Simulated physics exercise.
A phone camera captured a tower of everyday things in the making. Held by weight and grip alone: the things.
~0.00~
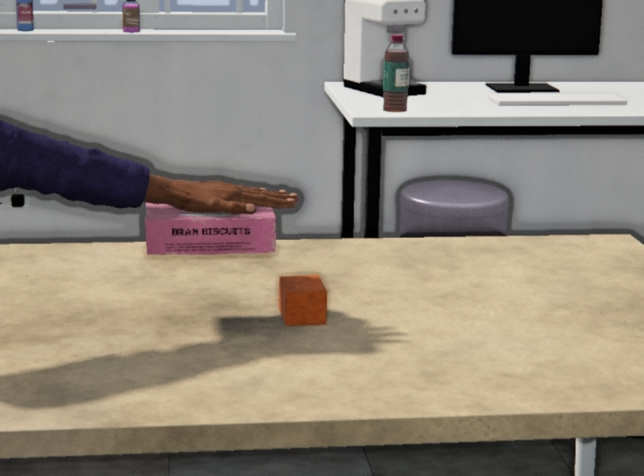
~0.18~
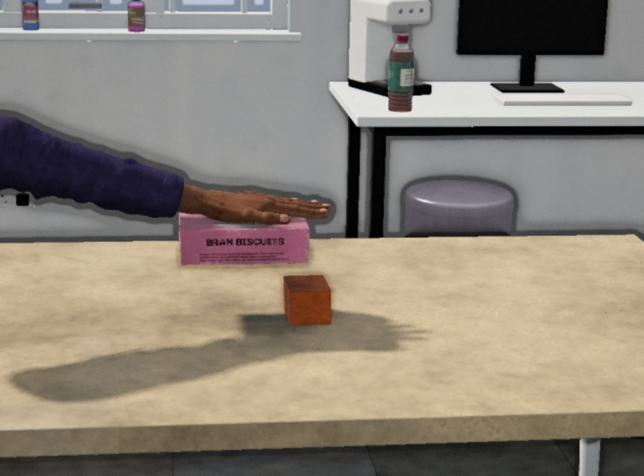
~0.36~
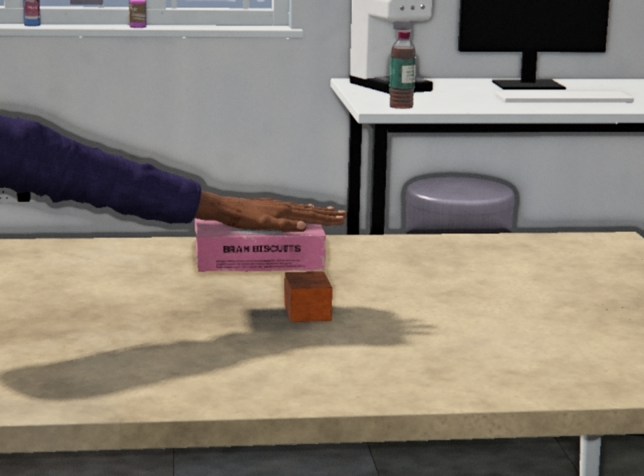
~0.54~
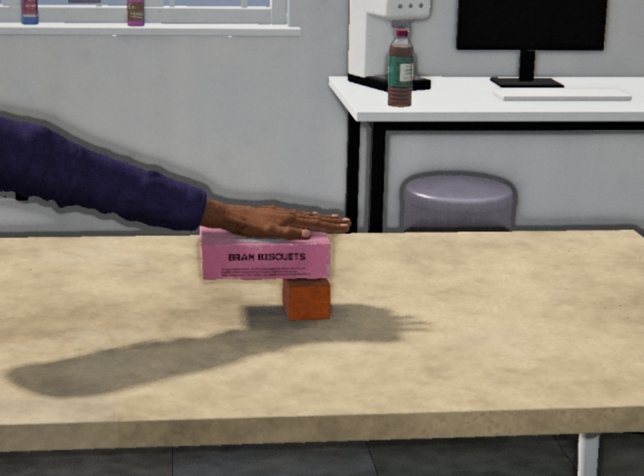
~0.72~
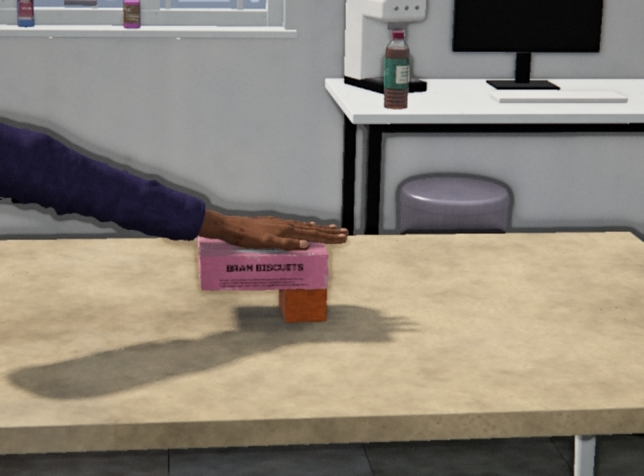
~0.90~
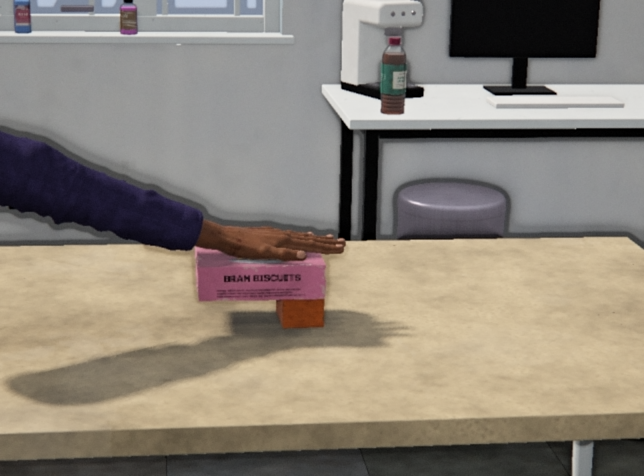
In a room with a desk and monitor behind a pale tabletop, a dark-sleeved arm reaches in from the left, its hand over a pink packet behind a small orange block. The hand and packet move right, then lower until the packet overlaps the block's upper part, its left side jutting out.
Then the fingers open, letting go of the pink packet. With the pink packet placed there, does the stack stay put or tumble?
Unstable.
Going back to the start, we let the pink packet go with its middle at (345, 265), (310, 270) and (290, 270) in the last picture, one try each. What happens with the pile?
First try: It loses its balance; second try: It keeps its balance; third try: It keeps its balance.
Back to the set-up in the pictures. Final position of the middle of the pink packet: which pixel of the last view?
I'd say around (244, 281) in the last view.
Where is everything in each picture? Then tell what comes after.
The first frame shows on its way; pink packet (209, 223); orange block (303, 300).
The second frame shows on its way; pink packet (243, 234); orange block (307, 300).
The third frame shows on its way; pink packet (259, 240); orange block (308, 296).
The fourth frame shows on its way; pink packet (263, 248); orange block (306, 295).
The fifth frame shows on its way; pink packet (261, 259); orange block (302, 297).
The sixth frame shows in place under the hand; pink packet (259, 269); orange block (300, 303).
After 1.10 s, pink packet turned 19° from how it was put near (253, 277).
After 1.30 s, pink packet turned 24° from how it was put near (246, 281).
After 2.10 s, pink packet turned 23° from how it was put near (244, 281).
In the end (2.7 s), left askew, pink packet; orange block unmoved. At the end, from the last picture's camera, pink packet near (244, 281). The pile gives way.
